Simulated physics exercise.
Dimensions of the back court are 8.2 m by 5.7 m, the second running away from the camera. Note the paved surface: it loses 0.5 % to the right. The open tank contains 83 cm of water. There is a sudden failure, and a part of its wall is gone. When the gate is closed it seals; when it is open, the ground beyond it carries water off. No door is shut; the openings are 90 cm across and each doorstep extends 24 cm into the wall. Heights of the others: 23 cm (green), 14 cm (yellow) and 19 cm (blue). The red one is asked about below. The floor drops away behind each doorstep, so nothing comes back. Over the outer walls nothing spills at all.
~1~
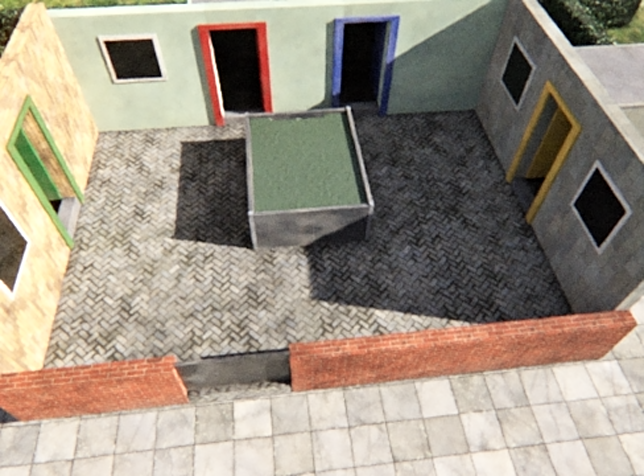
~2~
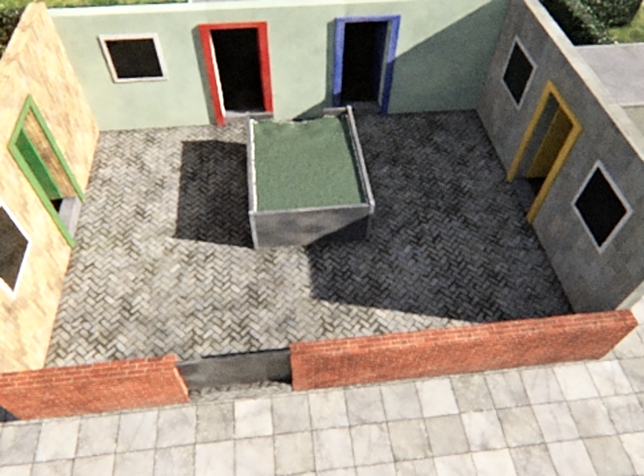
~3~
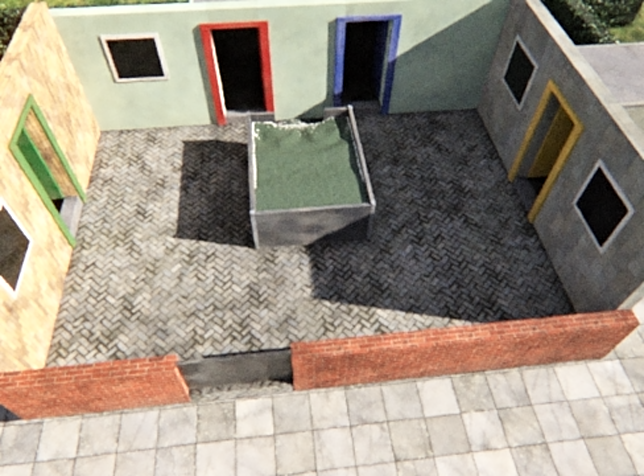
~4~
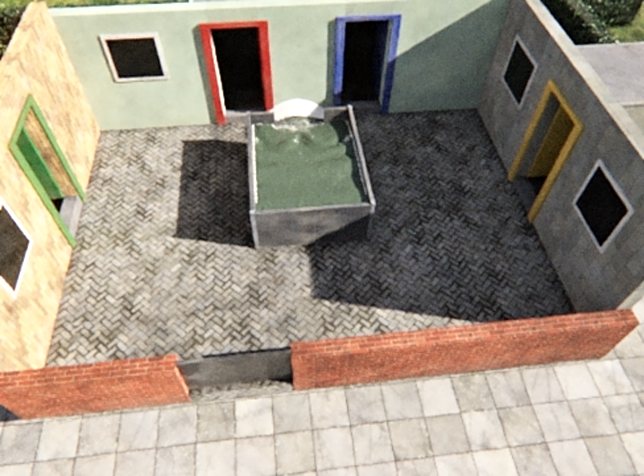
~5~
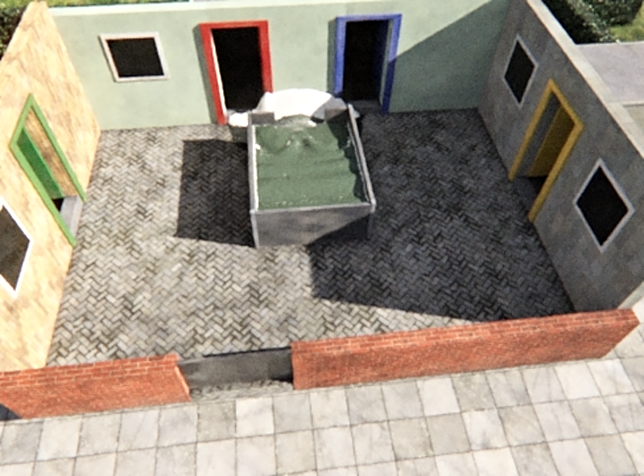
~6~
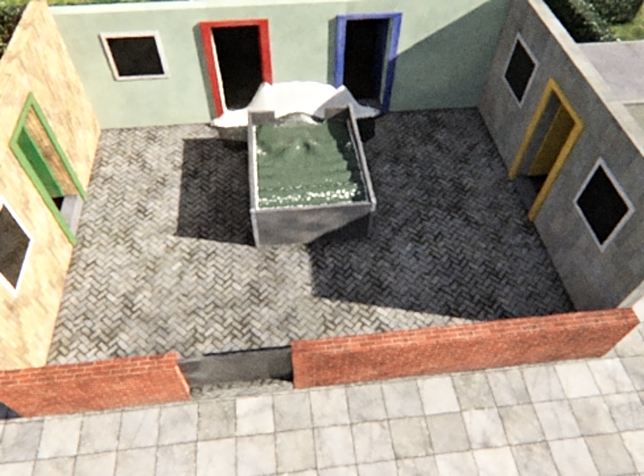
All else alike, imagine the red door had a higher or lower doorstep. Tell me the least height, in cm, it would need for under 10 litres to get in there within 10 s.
You would need roughly 34 cm.
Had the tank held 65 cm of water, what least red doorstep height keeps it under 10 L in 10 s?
Then a height close to 25 cm.
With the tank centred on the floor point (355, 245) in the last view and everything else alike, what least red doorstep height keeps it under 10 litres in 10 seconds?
It must be around 19 cm tall.
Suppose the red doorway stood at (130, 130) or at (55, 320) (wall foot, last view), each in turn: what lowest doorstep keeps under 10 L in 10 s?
In turn: About 18 cm, about 7.5 cm.
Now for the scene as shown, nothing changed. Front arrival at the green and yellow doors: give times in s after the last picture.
Green 1.4 s, yellow 1.4 s.
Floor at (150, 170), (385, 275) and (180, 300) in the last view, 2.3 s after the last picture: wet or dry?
In the order asked: Soaked, untouched, untouched.
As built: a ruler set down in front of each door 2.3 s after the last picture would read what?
Green door 16 cm, yellow door 16 cm, blue door 15 cm, red door 21 cm.
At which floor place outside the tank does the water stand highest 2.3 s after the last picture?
Look close to (298, 120).
Then, 0.7 s after the last picture water covers 20 % of the floor, deepest (66 cm) near (298, 120); 28 cm at the red door, 26 litres in over its 17 cm doorstep.
Then, 2.3 s after the last picture water covers 45 % of the floor, deepest (38 cm) near (298, 120); 21 cm at the red door, 84 litres in over its 17 cm doorstep.
Then, 9.3 s after the last picture water covers 95 % of the floor, deepest (16 cm) near (315, 246); 7 cm at the red door, 102 litres in over its 17 cm doorstep.
At the red door as built, the water peaked near 53 cm, by the last picture.
Run again over the same 10 s with other heights there, 15 litres in over 31.5 cm, 6 litres over 36.5 cm. The limit of 10 litres is kept from about 34 cm up.
